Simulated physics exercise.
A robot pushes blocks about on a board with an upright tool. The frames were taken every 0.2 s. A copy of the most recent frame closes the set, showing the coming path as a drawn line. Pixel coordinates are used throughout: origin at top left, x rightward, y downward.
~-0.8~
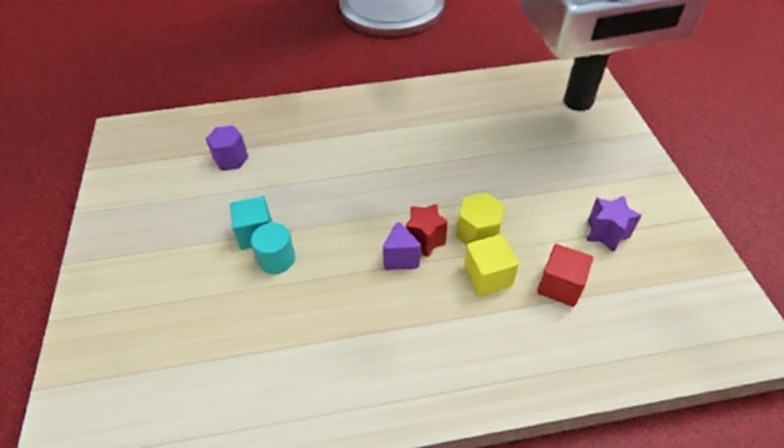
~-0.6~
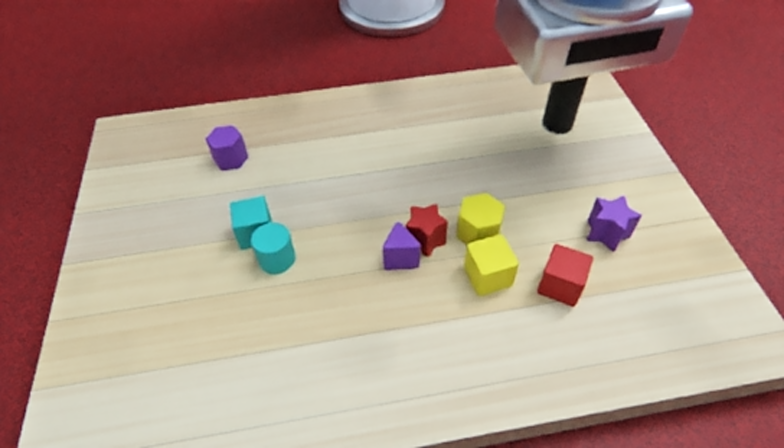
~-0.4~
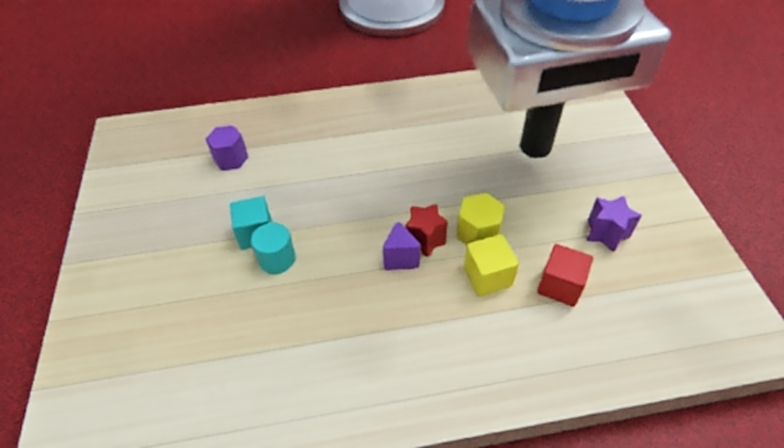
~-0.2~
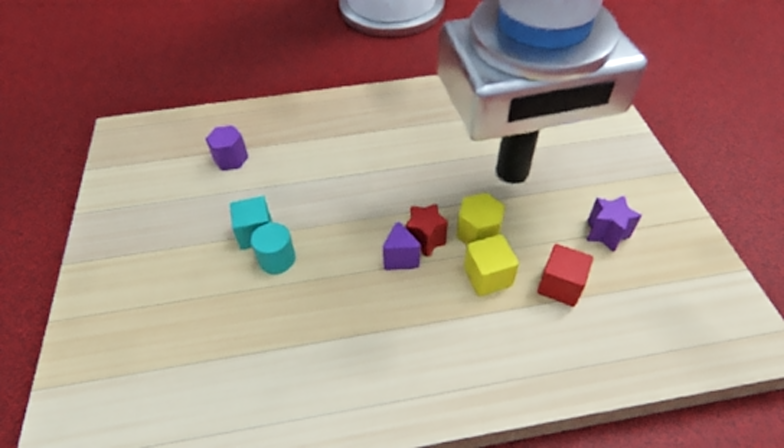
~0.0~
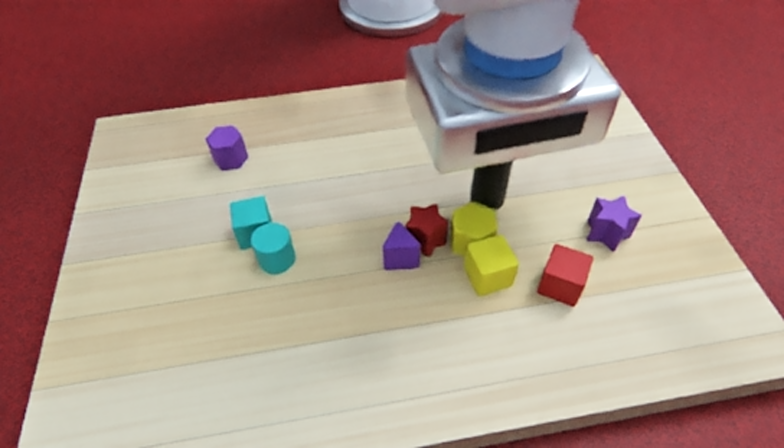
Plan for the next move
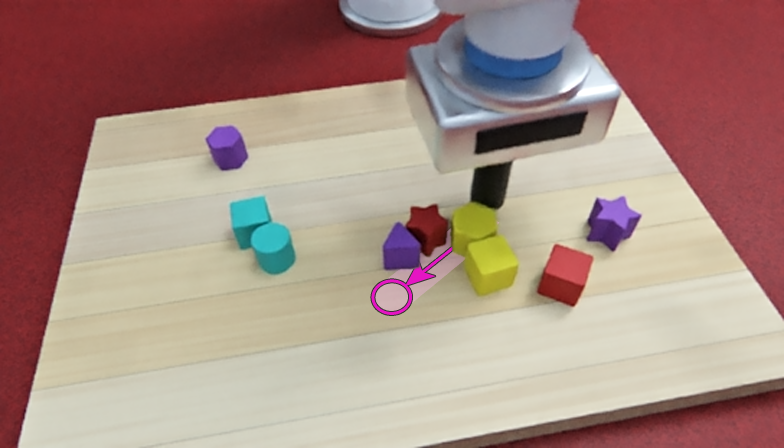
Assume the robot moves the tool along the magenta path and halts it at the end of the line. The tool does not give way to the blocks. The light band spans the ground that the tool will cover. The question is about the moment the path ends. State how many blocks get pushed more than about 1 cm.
I predict three or more.
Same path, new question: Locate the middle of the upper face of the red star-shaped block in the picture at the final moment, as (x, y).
Its top centre is at about (400, 229).
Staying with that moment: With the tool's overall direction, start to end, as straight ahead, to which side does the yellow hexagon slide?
My prediction: Leftwards.
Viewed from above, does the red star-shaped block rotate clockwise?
Final answer: Yes.
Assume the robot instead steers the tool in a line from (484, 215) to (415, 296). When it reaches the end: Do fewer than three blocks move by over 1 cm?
It seems not.
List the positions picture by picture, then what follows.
Tip of the tool at (578, 102), middles of tops, purple triangular block at (400, 238), red star-shaped block at (426, 218), yellow hexagon at (482, 210), yellow square at (493, 254), in the first picture.
Tool at (557, 124), nothing pushed, in the second picture.
Tool at (535, 148), nothing pushed, in the third picture.
Tool at (512, 172), nothing pushed, in the fourth picture.
Tool at (487, 199), purple triangular block at (400, 238), red star-shaped block at (426, 218), yellow hexagon at (475, 219), yellow square at (493, 254), in the fifth picture.
The line goes from (484, 215) over (443, 256) to (392, 297).
On the path given first. One third of the way, tool at (461, 227); purple triangular block at (396, 238); red star-shaped block at (421, 223), turned 35° clockwise; yellow hexagon at (454, 253), turned 25° anticlockwise; yellow square at (494, 272), turned 35° anticlockwise.
Two thirds of the way, tool at (427, 254); purple triangular block at (370, 239); red star-shaped block at (402, 228), turned 70° clockwise; yellow hexagon at (440, 282), turned 50° anticlockwise; yellow square at (494, 272), turned 40° anticlockwise.
At the end, tool at (391, 282); purple triangular block at (368, 239); red star-shaped block at (400, 229), turned 85° clockwise; yellow hexagon at (438, 290), turned 70° anticlockwise; yellow square at (494, 272), turned 40° anticlockwise.
